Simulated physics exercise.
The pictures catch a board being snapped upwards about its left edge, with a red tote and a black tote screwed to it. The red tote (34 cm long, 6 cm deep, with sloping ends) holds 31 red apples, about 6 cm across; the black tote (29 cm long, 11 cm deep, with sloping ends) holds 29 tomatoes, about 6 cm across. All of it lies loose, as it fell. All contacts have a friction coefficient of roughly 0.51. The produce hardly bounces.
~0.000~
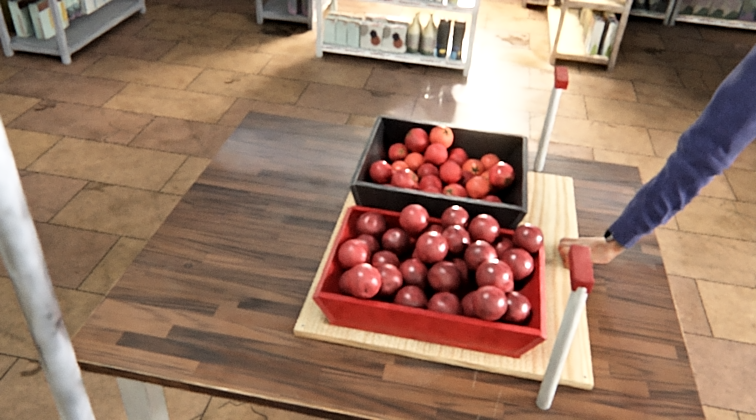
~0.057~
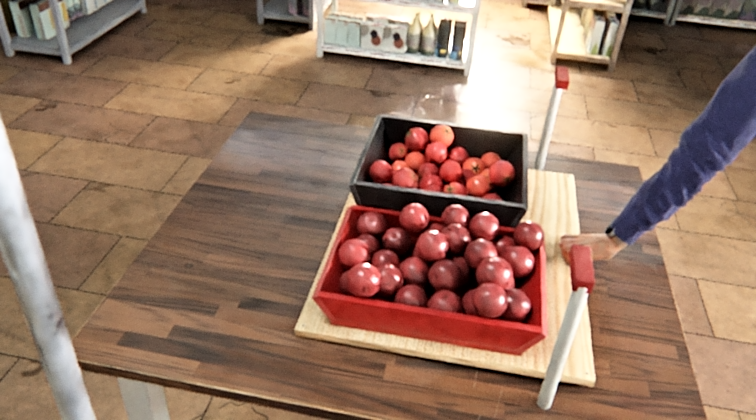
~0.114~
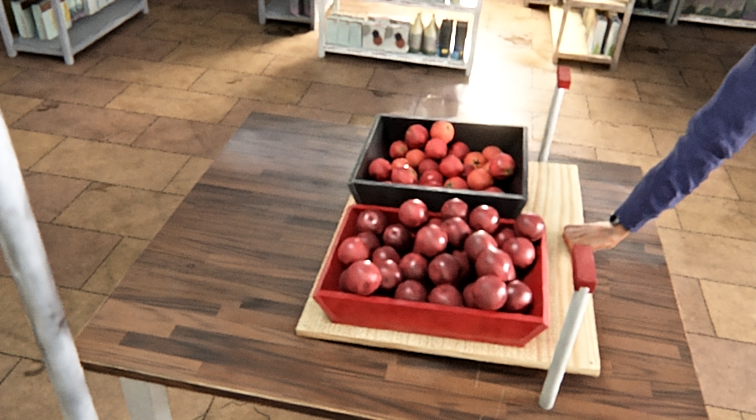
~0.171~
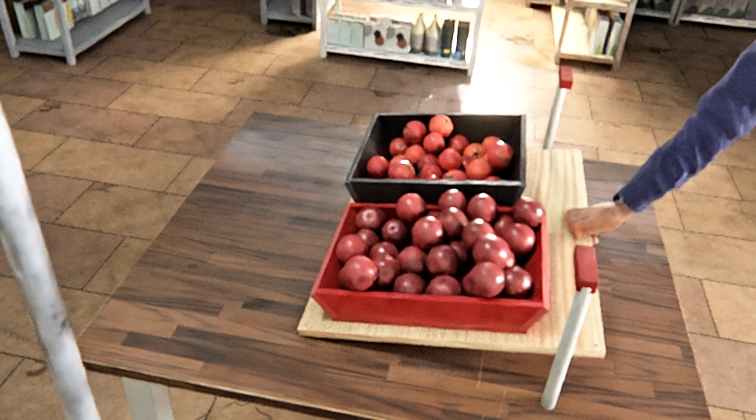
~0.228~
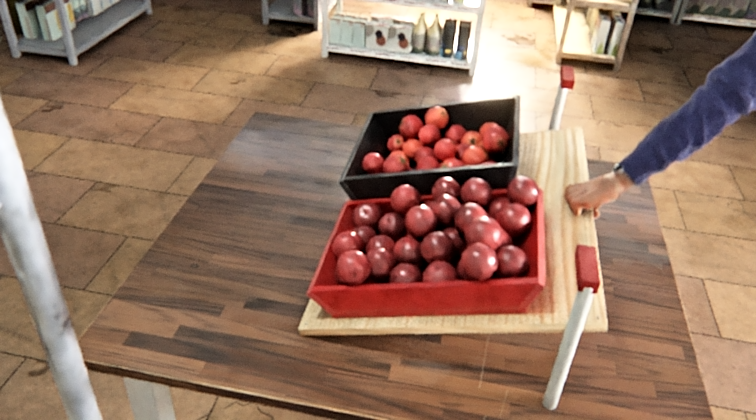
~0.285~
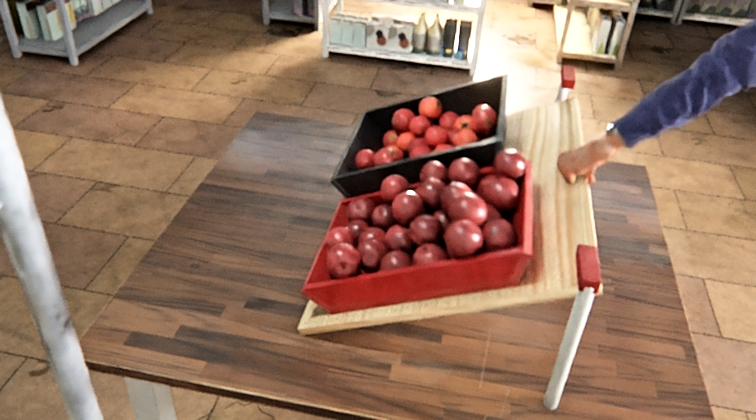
A wooden board holding a red box of apples and a black box of tomatoes lay on a table, then its right side rose steadily beside someone's hand, tilting both boxes leftward.
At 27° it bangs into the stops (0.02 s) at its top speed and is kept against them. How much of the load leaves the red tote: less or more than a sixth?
More than one in six of the red apples leave the red tote.
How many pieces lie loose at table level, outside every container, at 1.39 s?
Some 8 pieces.
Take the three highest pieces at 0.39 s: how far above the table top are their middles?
About 30 cm.
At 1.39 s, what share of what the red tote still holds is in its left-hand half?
About 80 per cent.
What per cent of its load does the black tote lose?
Black tote 0 per cent.
After 0.29 s, it hits the stops.
After 0.39 s, tilt 27°; the red tote has all 31 and the black tote has all 29.
After 0.53 s, tilt 27°; the red tote is down by 2 of 31 and the black tote has all 29.
After 0.79 s, tilt 27°; the red tote is down by 4 of 31 and the black tote has all 29.
When it is over (at 1.39 s), the red tote is down by 8 of 31 and the black tote has all 29. Asked share, 8 of 31, 26 per cent.
